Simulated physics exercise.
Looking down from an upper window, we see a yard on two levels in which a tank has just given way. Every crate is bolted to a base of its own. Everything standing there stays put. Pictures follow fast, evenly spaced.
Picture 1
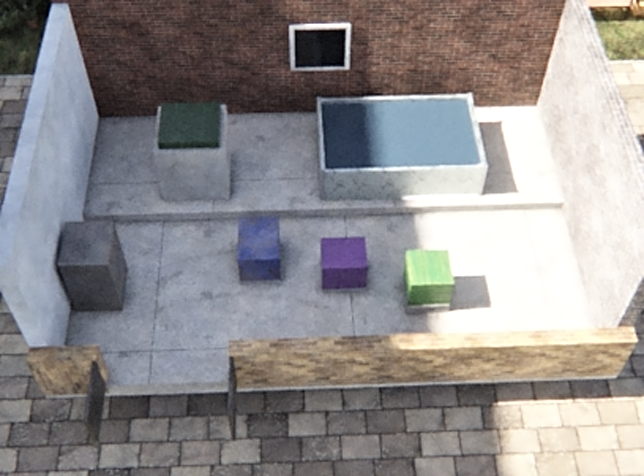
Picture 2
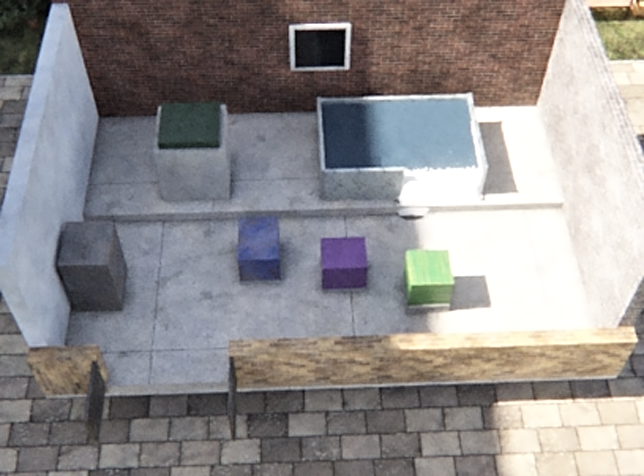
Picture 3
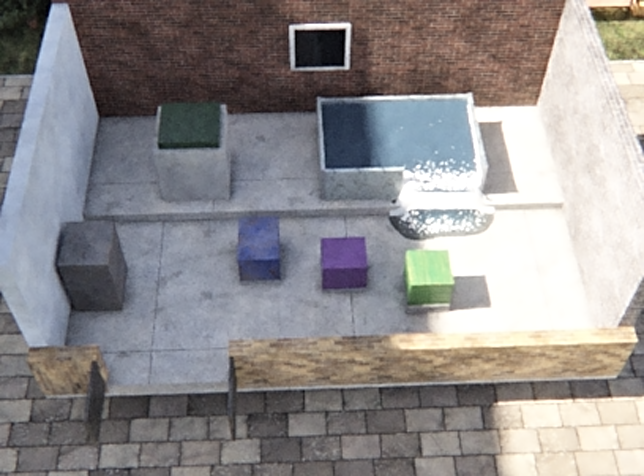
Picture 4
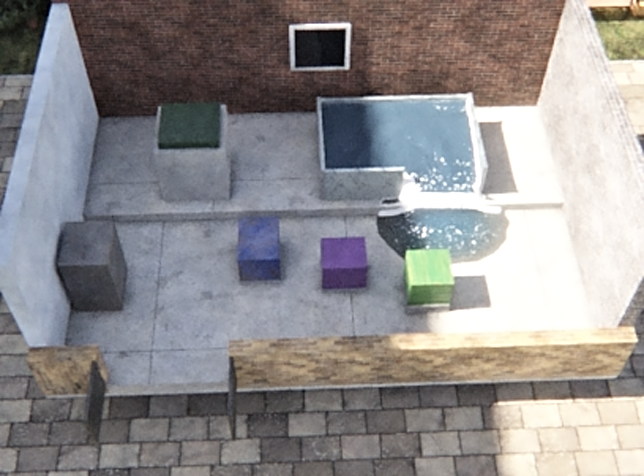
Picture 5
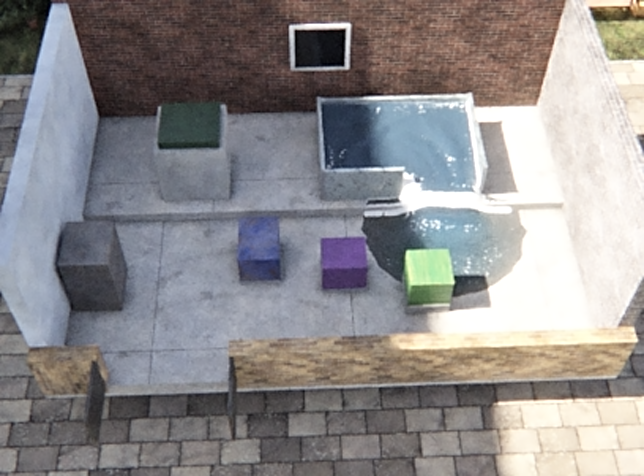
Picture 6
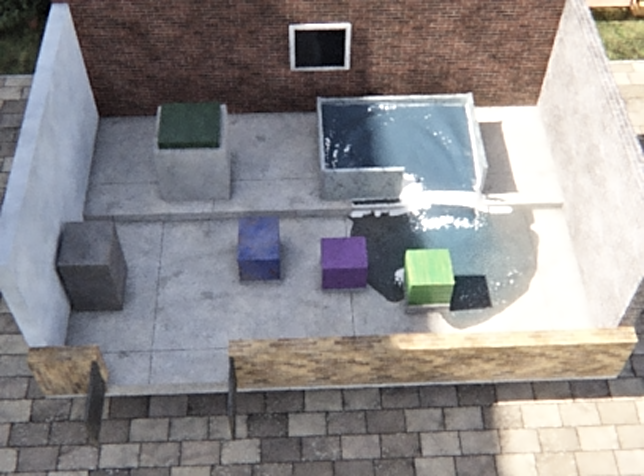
In a walled yard, water pours from a broken tank and spreads around a green block.
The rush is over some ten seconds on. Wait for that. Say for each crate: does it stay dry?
Result: Looks like the blue crate is within reach of the water. Looks like the green crate is within reach of the water. Looks like the purple crate is within reach of the water.
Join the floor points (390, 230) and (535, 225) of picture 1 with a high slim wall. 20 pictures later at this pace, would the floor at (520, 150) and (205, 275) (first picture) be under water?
As listed: Wet, clear.
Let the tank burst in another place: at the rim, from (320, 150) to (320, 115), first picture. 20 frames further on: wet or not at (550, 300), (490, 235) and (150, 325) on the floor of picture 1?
First spot unwetted, second unwetted, third drenched.
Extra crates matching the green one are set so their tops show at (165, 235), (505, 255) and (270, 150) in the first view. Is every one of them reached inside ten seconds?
Crate one avoids the flood; crate two is touched by the flood; crate three avoids the flood.
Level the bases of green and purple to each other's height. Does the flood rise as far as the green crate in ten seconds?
Looks like the green crate is inundated.
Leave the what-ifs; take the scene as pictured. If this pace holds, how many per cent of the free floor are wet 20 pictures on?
My estimate is close to 45 per cent.
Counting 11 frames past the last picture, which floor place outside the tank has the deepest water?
Around (565, 355).
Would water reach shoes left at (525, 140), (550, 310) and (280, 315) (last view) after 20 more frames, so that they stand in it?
Status by point, in sequence: Unwetted; waterlogged; waterlogged.
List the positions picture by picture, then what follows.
In the first frame, the water tank at (399, 135) is whole and still.
In the second frame, water pours out at (441, 185) and has run to (480, 200).
In the third frame, the front is at (485, 224), out from the gap at (440, 187).
In the fourth frame, the front is at a hidden place, out from the gap at (440, 188).
In the fifth frame, the front is at (461, 291), out from the gap at (440, 188).
In the sixth frame, the front is at (466, 323), out from the gap at (440, 188).
A moment on, water covers 25 % of the floor; the blue crate not reached, the green crate water round its plinth, the purple crate water round its plinth.
Next, water covers 30 % of the floor; the blue crate water round its plinth, the green crate water round its plinth, the purple crate water round its plinth.
Then, water covers 45 % of the floor; the blue crate water round its plinth, the green crate water round its plinth, the purple crate water round its plinth.
Later, water covers 65 % of the floor; the blue crate water round its plinth, the green crate water round its plinth, the purple crate water round its plinth.
In the end, water covers 70 % of the floor; the blue crate was topped, the green crate was topped, the purple crate was topped.
